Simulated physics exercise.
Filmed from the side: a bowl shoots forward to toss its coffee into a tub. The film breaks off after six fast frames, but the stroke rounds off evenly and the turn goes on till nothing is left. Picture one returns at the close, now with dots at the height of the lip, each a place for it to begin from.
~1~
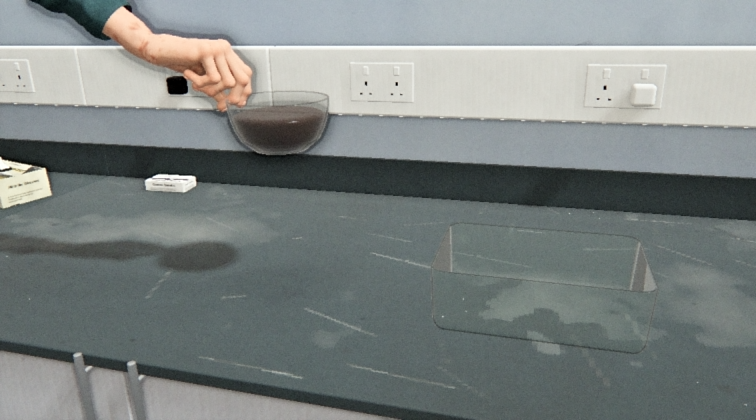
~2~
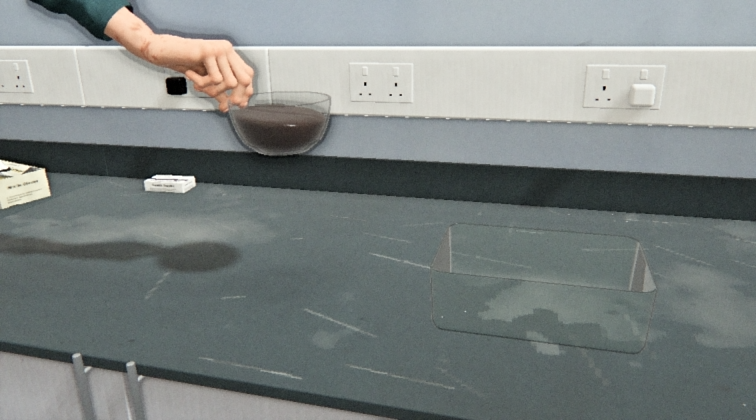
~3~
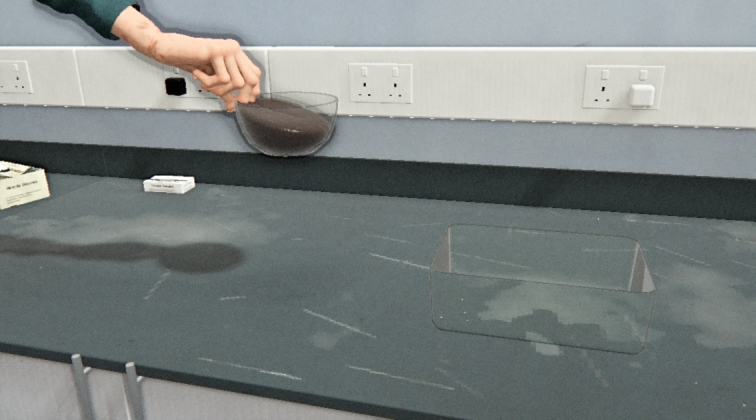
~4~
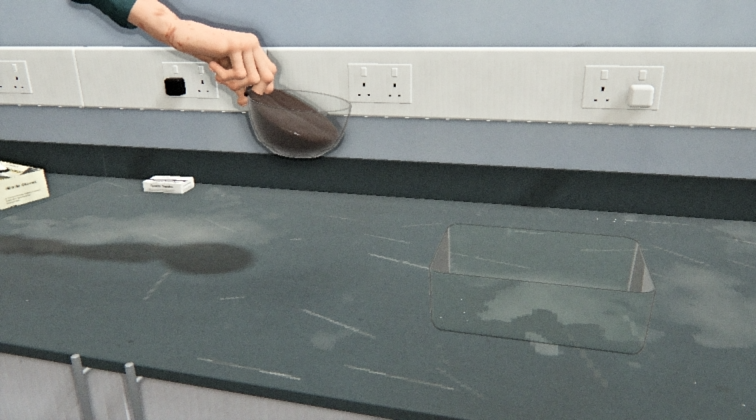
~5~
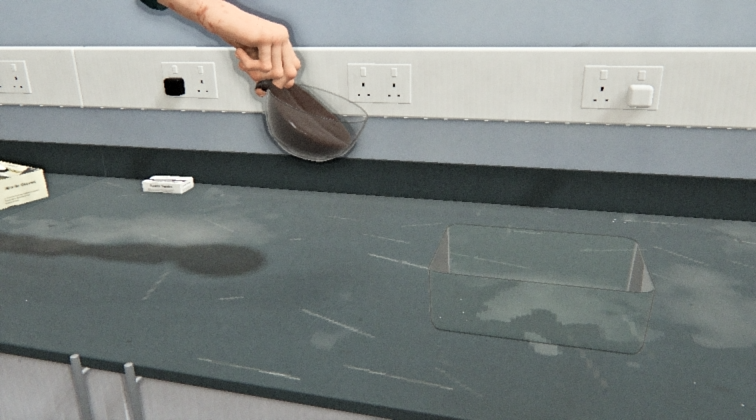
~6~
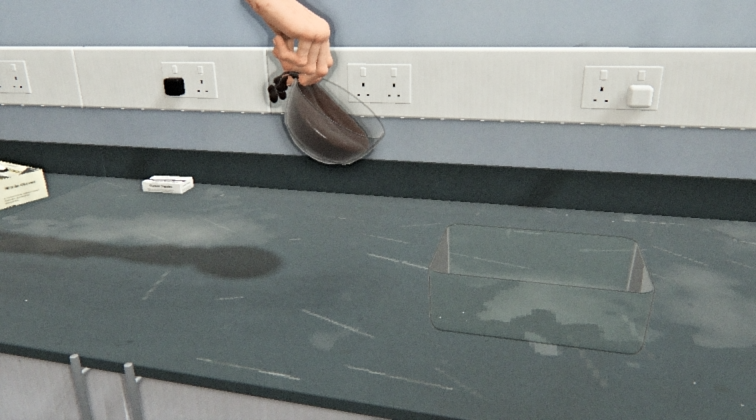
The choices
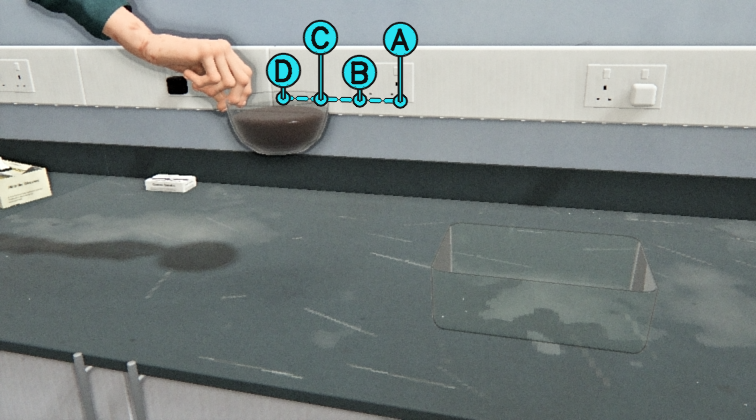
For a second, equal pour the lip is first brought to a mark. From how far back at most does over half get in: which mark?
Dot D just does it.
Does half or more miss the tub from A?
No, not at all.
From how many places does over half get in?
All of them.
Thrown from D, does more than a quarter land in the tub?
Yes, it does.
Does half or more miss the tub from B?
No.
On the marked copy, A at (400, 101); B at (359, 100); C at (320, 99); D at (283, 98).
With A, about 86 % lands in the tub, 11 % falls short and 3 % goes beside or beyond.
With B, about 72 % lands in the tub, 9 % falls short and 19 % goes beside or beyond.
With C, about 74 % lands in the tub, 10 % falls short and 16 % goes beside or beyond.
With D, about 64 % lands in the tub, 23 % falls short and 13 % goes beside or beyond.
